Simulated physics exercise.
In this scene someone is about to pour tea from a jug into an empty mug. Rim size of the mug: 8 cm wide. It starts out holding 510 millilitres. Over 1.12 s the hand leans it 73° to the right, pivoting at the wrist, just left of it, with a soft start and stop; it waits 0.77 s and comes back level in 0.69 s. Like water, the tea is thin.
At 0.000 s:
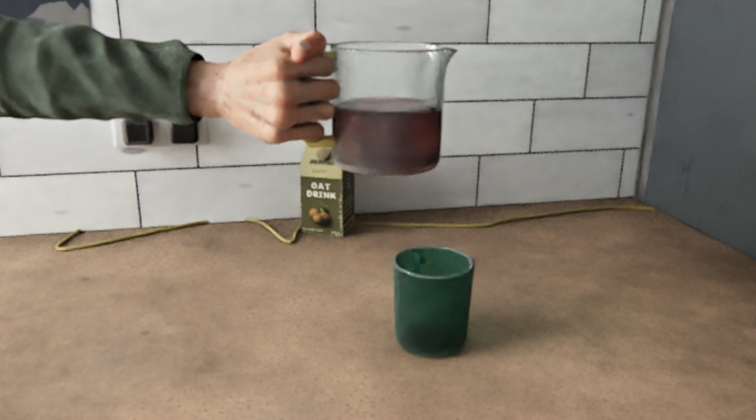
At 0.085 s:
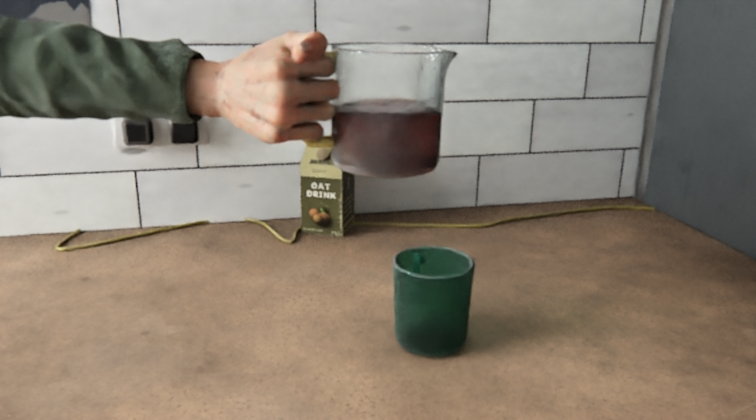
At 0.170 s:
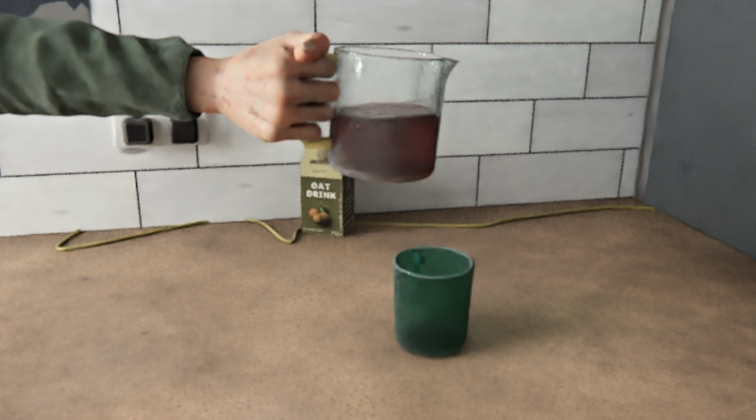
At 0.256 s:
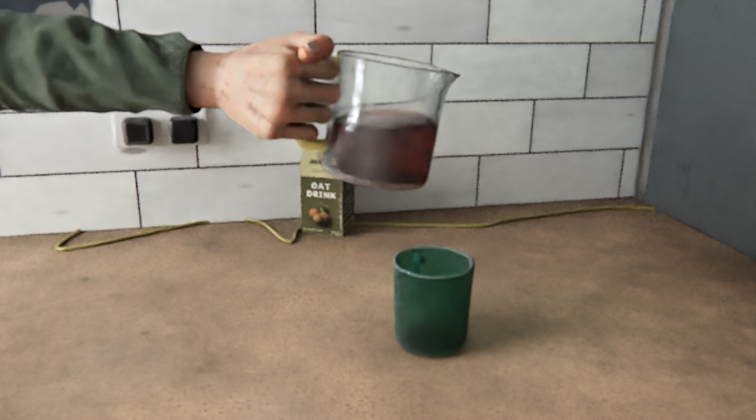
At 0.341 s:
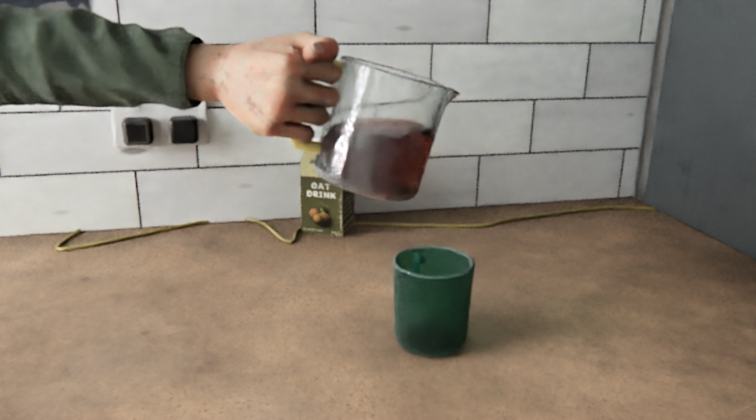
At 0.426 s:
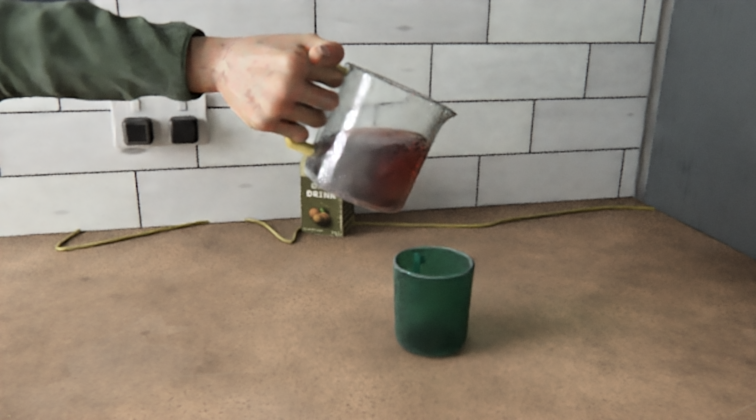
In the video, a hand in a green sleeve holds a clear glass jug of dark reddish tea above and behind an empty green mug on a brown countertop, then gradually leans the jug to the right.
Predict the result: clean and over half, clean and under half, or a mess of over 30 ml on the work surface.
Prediction: Clean, over half.
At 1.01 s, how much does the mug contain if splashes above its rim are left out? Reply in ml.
50 ml, give or take.
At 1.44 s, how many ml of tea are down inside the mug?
I'd put it at about 250 ml.
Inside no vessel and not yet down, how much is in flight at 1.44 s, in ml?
Volume in flight: Around 30 ml.
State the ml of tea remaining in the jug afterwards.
About 160 ml.
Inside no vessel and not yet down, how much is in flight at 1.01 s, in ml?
Roughly 50 ml at that moment.
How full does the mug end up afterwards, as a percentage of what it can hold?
I'd estimate close to 75 per cent.
By 1.01 s the tilt is 71° and the mug has 50 ml, the jug 410 ml, and 0 ml is on the work surface.
By 1.44 s the tilt is 73° and the mug has 250 ml, the jug 235 ml, and 0 ml is on the work surface.
By 1.89 s the tilt is 73° and the mug has 335 ml, the jug 170 ml, and 0 ml is on the work surface.
By 2.37 s the tilt is 15° and the mug has 355 ml, the jug 160 ml, and 0 ml is on the work surface.
At rest the mug has 355 ml, the jug 160 ml, and 0 ml is on the work surface.
